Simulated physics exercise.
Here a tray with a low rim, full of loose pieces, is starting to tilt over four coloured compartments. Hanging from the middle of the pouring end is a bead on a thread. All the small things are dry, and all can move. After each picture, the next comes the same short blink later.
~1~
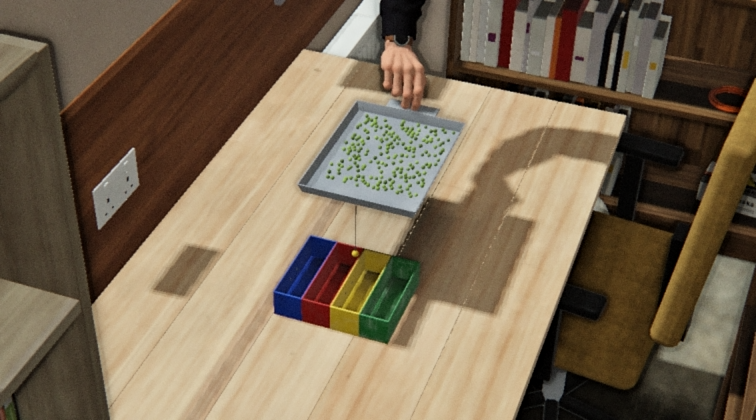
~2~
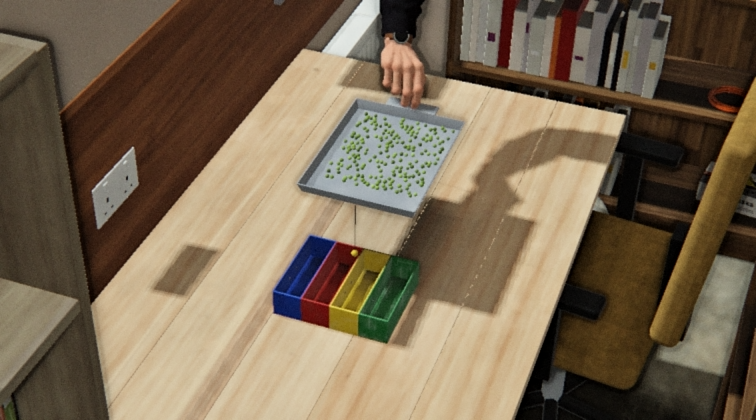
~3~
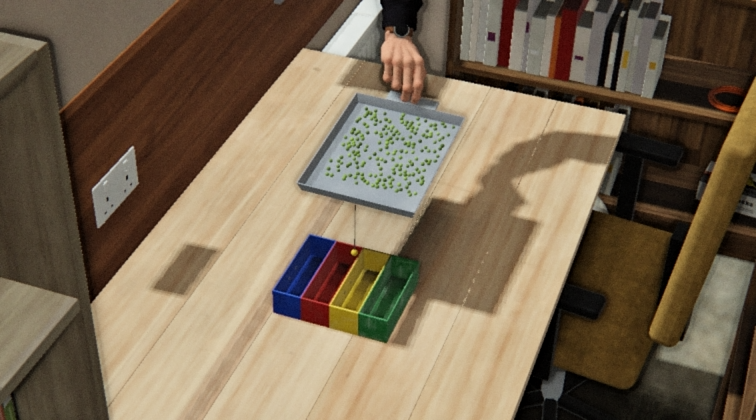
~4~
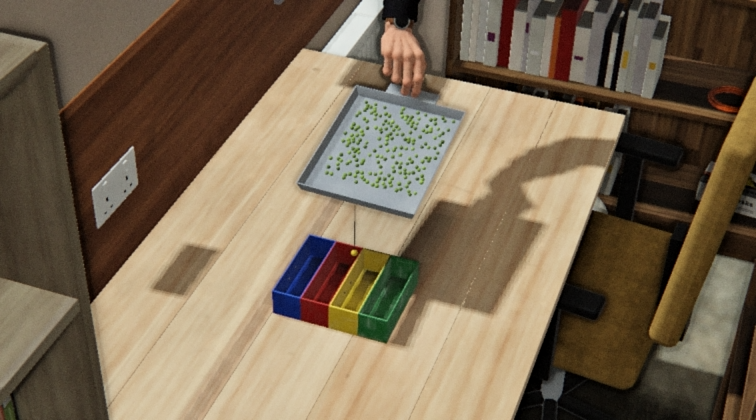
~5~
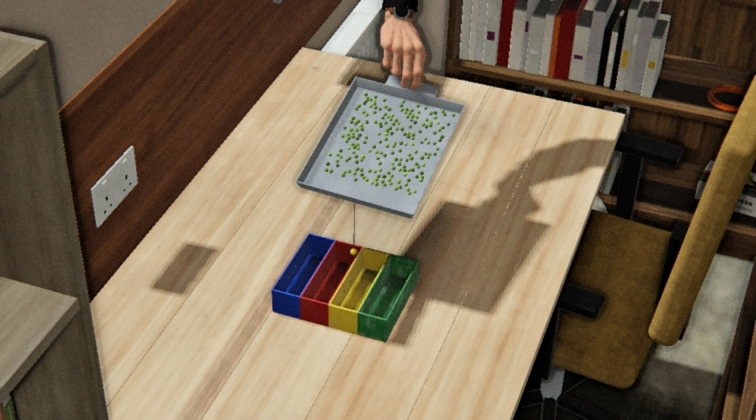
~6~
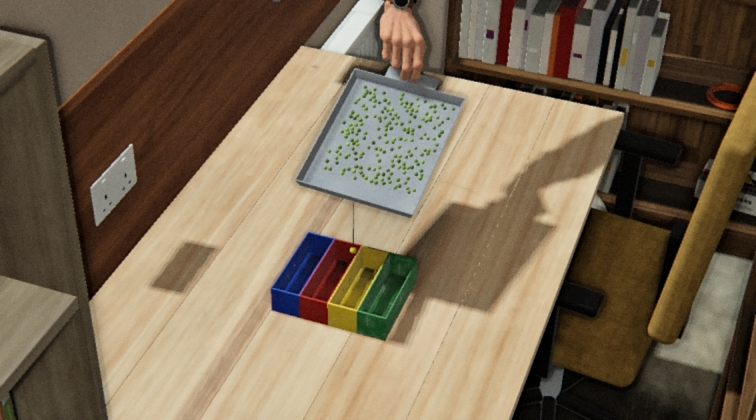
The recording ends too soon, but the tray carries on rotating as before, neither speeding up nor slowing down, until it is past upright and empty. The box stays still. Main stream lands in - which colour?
Green cell.
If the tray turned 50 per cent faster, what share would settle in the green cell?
It would be close to 60 per cent.
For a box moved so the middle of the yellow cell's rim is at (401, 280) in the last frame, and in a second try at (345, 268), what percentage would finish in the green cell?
About 0 per cent first, then about 30 per cent.
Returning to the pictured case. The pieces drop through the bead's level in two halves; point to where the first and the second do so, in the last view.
Around (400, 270), followed by around (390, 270).
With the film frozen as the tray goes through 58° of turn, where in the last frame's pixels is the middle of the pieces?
Around (389, 205).
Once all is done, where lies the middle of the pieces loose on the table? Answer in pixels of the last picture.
The middle lies near (428, 314).
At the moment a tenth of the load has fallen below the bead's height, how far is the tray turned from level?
Tilt: Around 70 degrees.
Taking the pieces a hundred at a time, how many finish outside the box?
20 per cent.
Soon, tray tipped steeply; nearly all on the tray; a stray few in the green cell; a stray few in the yellow cell; a stray few falling or outside the box.
A while on, tray tipped right over; about a quarter on the tray; about a third in the green cell; a small part in the yellow cell; about a third falling or outside the box.
Towards the end, tray tipped past a quarter turn; about half in the green cell; about a quarter in the yellow cell; a stray few in the red cell; about a quarter falling or outside the box.
Finally, tray tipped past a quarter turn; about half in the green cell; about a quarter in the yellow cell; a stray few in the red cell; none in the blue cell; about a quarter outside the box.
